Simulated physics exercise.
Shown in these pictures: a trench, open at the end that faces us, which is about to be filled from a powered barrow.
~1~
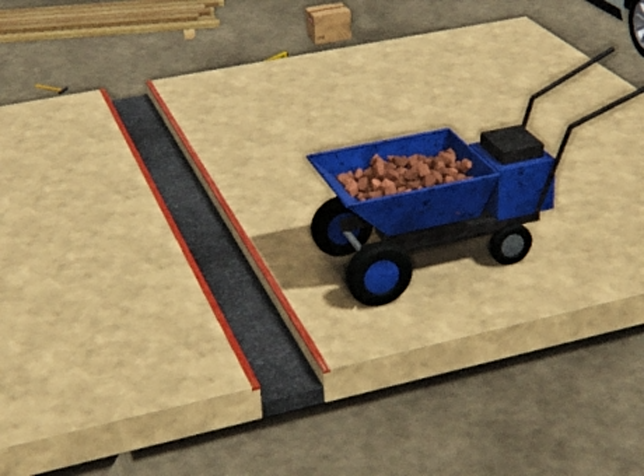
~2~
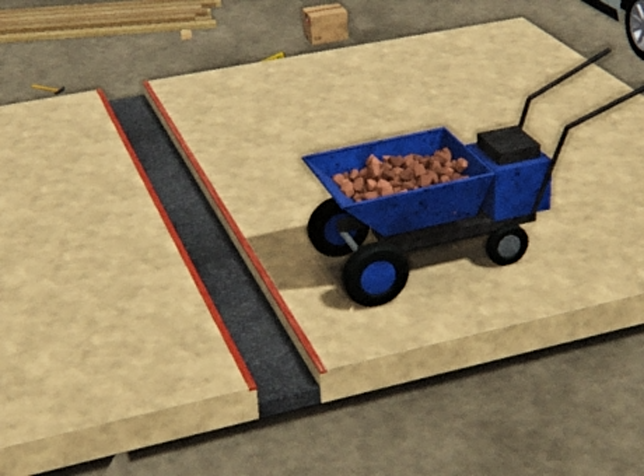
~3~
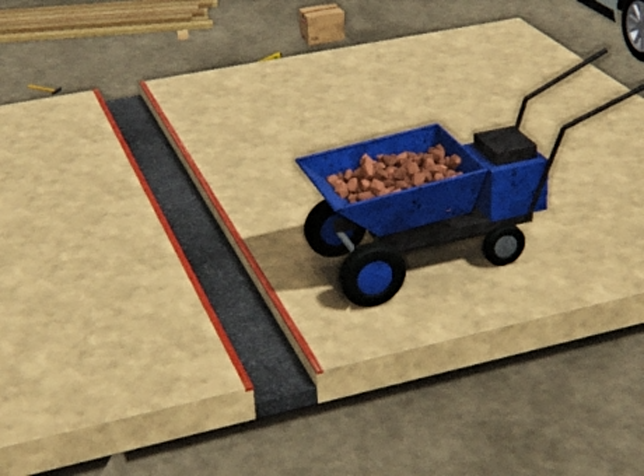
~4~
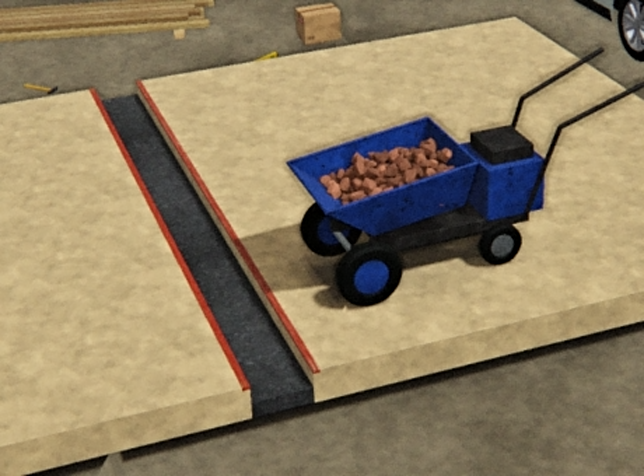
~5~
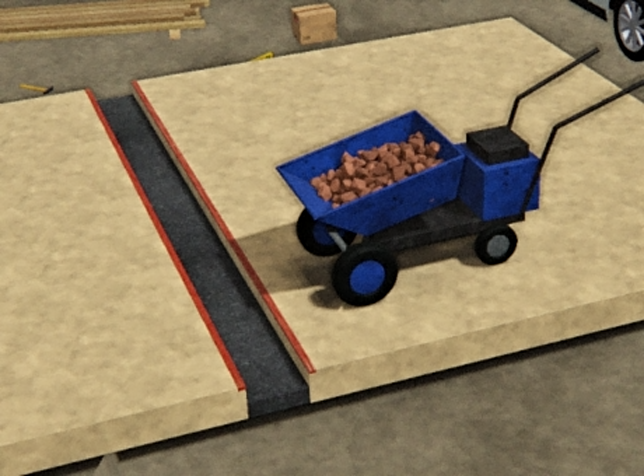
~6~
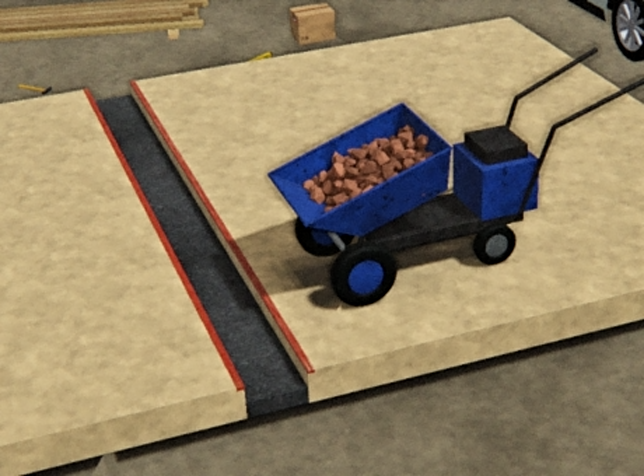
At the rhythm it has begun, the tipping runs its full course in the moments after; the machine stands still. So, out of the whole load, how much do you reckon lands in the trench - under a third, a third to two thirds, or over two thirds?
Upward of two thirds of the load lands in the trench.
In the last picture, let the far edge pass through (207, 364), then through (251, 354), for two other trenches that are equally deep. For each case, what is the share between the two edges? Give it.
Well, it'd be something like 90 per cent the first time and 50 per cent the second.
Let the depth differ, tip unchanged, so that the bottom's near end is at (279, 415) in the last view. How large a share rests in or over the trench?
Something close to 100 per cent.
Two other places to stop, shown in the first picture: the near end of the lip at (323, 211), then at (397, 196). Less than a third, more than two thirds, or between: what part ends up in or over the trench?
The middle third; then in the middle band.
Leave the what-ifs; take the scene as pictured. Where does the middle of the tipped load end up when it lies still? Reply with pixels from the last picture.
Resting centre, last frame: Roughly (233, 309).
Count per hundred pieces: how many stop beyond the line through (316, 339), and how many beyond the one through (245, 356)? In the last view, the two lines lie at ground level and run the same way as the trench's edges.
In turn 90 and 20 in a hundred.
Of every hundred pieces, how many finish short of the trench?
I'd put it at some 0 per cent of the load.
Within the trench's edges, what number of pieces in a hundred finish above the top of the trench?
My guess is some 30 per cent.
Soon after the last picture, skip tipped steeply; all in the skip.
A little later, skip tipped right over; about half in the skip; about half in or heaped over the trench.
Later still, skip tipped right over; a small part in the skip; a stray few short of the trench; most in or heaped over the trench; a small part beyond it.
At rest, skip tipped right over; a small part in the skip; a stray few short of the trench; most in or heaped over the trench; a small part beyond it.
